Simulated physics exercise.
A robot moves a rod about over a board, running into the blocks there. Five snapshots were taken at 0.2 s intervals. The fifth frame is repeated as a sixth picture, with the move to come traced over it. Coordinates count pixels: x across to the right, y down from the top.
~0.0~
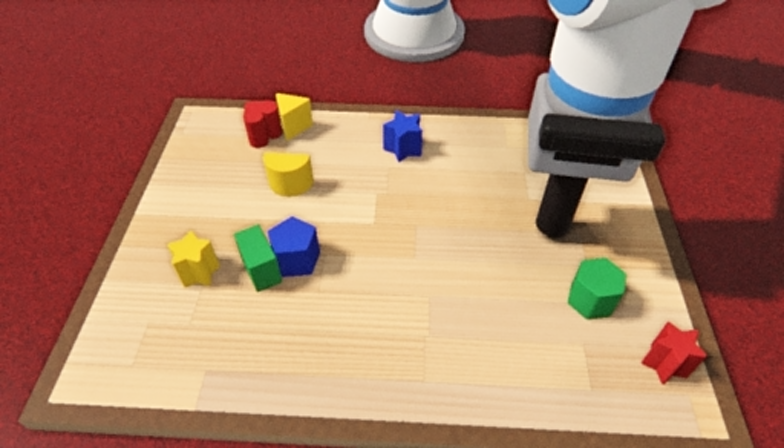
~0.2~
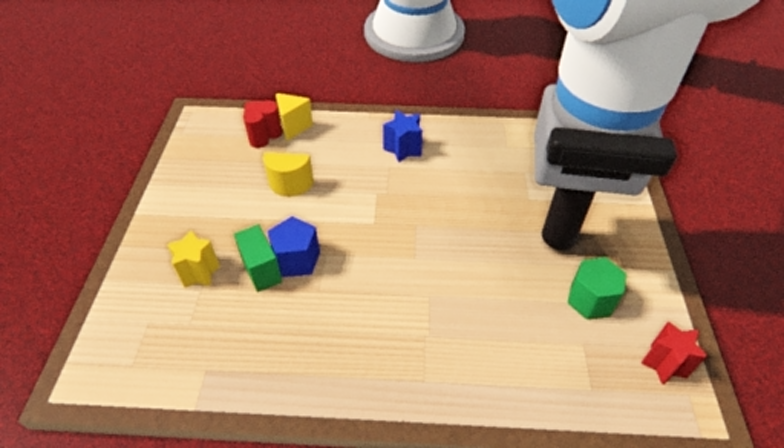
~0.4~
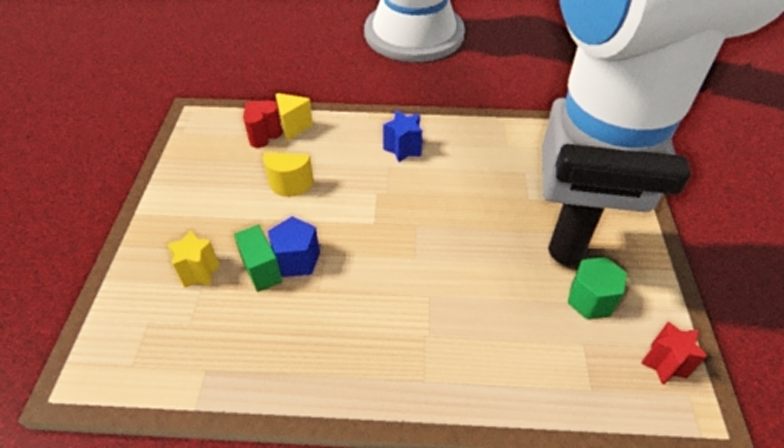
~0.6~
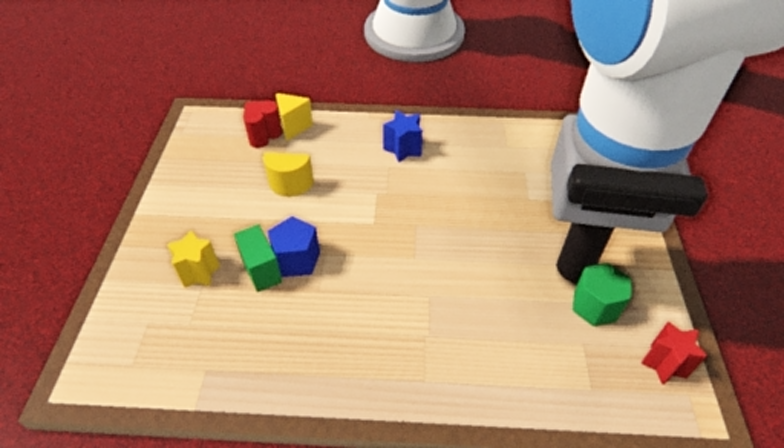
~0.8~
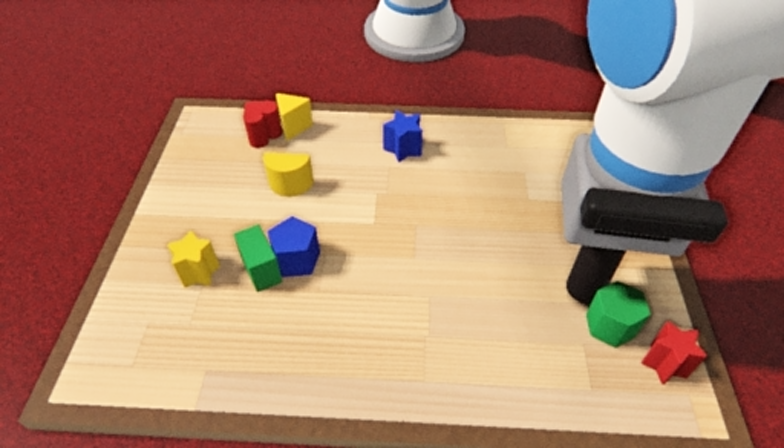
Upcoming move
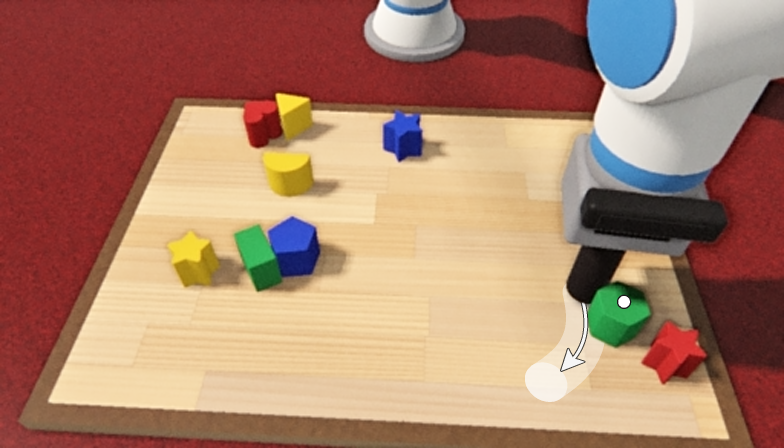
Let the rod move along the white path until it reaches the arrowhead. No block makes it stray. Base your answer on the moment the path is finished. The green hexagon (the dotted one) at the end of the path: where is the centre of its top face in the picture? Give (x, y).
By then it is at (643, 331).
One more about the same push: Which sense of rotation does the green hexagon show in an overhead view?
The answer is counter-clockwise.
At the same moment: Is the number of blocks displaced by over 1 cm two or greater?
No, that is not how it ends up.
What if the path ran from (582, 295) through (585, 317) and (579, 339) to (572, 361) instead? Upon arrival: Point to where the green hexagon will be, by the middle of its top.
Its top middle: (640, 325).
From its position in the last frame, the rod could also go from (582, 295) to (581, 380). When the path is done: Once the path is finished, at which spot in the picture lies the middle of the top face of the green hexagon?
Its top centre lands on (642, 327).
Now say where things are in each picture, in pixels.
The first picture shows lower end of the rod (552, 225), tops of blocks, green hexagon (603, 276), red star-shaped block (682, 342).
The second picture shows rod (559, 237), blocks as before.
The third picture shows rod (566, 251), blocks as before.
The fourth picture shows rod (574, 269), green hexagon (608, 282).
The fifth picture shows rod (585, 289), green hexagon (624, 302), red star-shaped block (682, 342).
The drawn path runs from (582, 295) by way of (586, 328) and (574, 358) to (546, 382); the dot is on the green hexagon.
What follows on the original path. One third of the way, rod (589, 323); green hexagon (642, 328), turned 30° anticlockwise; red star-shaped block (688, 344).
Two thirds of the way, rod (576, 354); green hexagon (643, 331), turned 35° anticlockwise; red star-shaped block (690, 345), turned 15° anticlockwise.
At the end, rod (549, 376); green hexagon (643, 331), turned 35° anticlockwise; red star-shaped block (690, 345), turned 15° anticlockwise.
